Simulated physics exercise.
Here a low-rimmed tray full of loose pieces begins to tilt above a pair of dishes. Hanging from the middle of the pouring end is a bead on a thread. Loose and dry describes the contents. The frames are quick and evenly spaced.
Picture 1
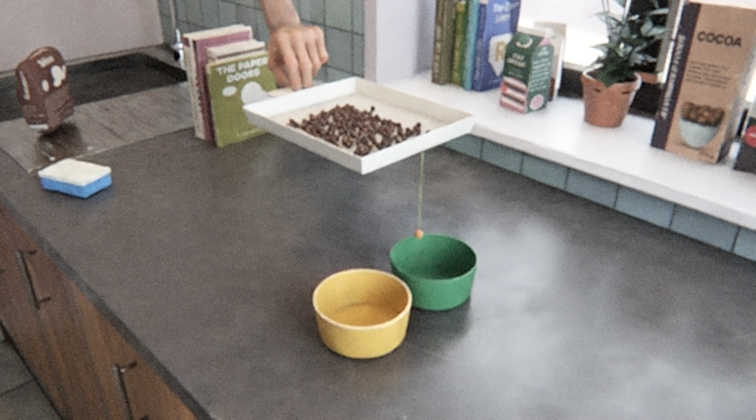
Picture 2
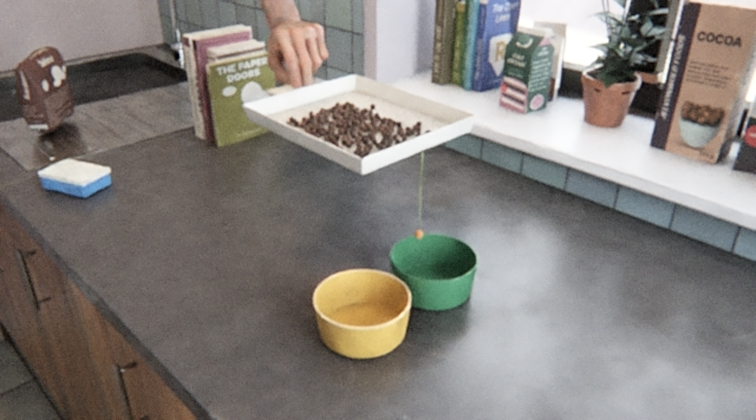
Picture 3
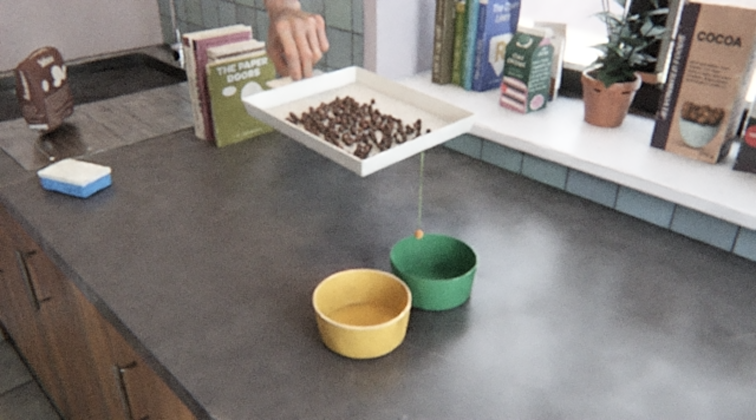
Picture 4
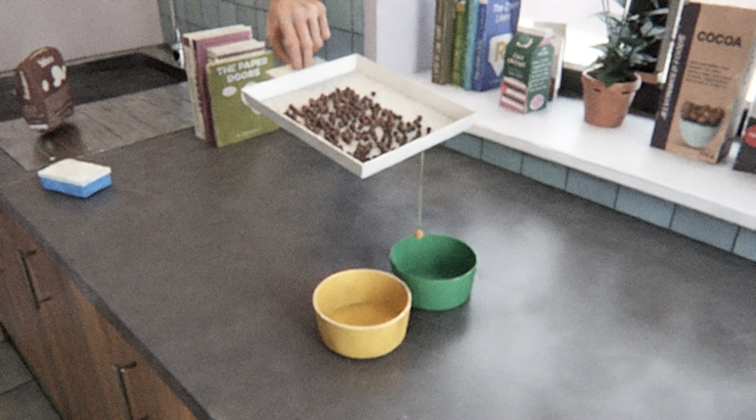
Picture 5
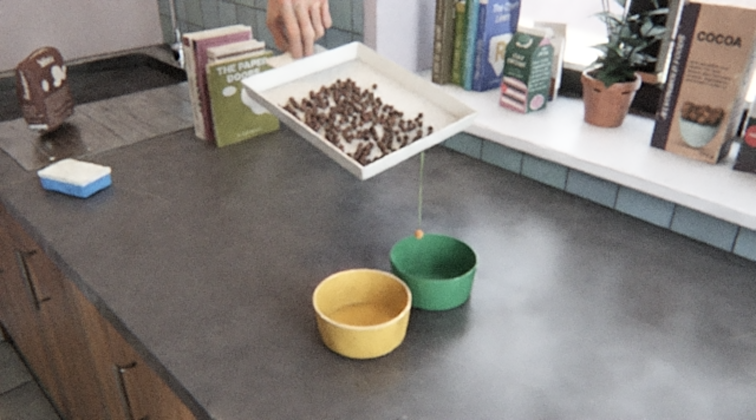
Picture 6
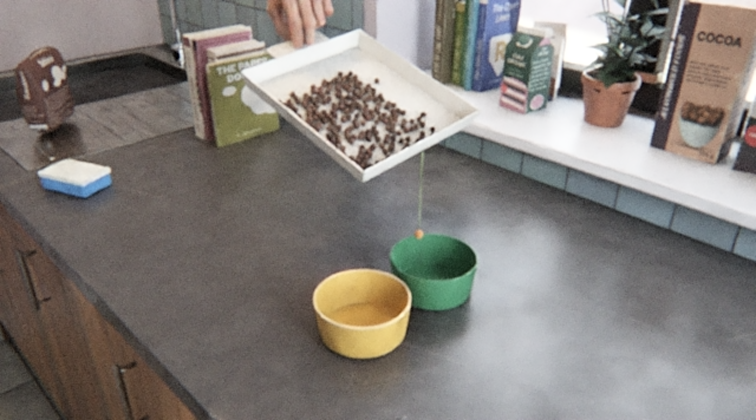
A hand gradually tilts a white tray of small brown pieces above two bowls.
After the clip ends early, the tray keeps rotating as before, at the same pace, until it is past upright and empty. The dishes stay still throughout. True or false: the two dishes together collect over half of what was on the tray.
True.
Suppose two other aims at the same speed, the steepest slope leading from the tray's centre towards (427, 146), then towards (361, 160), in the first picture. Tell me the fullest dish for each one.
Well, the one to the right comes out on top first, then the one to the left.
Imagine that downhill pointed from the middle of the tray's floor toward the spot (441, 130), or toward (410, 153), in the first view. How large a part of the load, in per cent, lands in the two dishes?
Roughly 0 percent, then 80 percent.
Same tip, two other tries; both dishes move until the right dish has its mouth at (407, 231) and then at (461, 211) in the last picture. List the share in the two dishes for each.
In the first position around 40 percent, in the second around 0 percent.
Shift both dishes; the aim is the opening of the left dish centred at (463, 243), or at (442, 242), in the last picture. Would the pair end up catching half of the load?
Short of half, then Short of half.
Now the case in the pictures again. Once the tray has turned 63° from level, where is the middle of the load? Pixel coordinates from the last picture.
Somewhere near pixel (379, 152).
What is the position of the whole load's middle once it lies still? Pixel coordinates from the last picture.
It settles centred around (370, 321).
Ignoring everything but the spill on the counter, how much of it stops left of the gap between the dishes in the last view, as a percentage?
Estimate: Roughly 60 %.
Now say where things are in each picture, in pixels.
The first frame shows corners of the pouring end at (362, 156) and (471, 115), level; middle of the load at (354, 130), allspice berries; left dish at (396, 333); right dish at (467, 287); bead on its thread at (419, 234).
The second frame shows corners of the pouring end at (363, 156) and (471, 115), level; middle of the load at (354, 129).
The third frame shows corners of the pouring end at (363, 158) and (471, 114), tipped barely, lowest at the left corner; middle of the load at (354, 126).
The fourth frame shows corners of the pouring end at (363, 161) and (472, 112), tipped a little, lowest at the left corner; middle of the load at (354, 121).
The fifth frame shows corners of the pouring end at (364, 164) and (473, 111), tipped a little, lowest at the left corner; middle of the load at (355, 117).
The sixth frame shows corners of the pouring end at (364, 167) and (475, 110), tipped clearly, lowest at the left corner; middle of the load at (357, 116), nearly all on the move; left dish at (396, 333); right dish at (467, 287).
Soon after the last picture, tray tipped steeply; nearly all on the tray; a stray few in the air.
A little later, tray tipped past a quarter turn; a small part on the tray; about half in the left dish; a small part in the right dish; a small part outside both; about a quarter in the air.
Later still, tray tipped past a quarter turn; most in the left dish; a small part in the right dish; a small part outside both.
At rest, tray tipped past a quarter turn; most in the left dish; a small part in the right dish; a small part outside both.
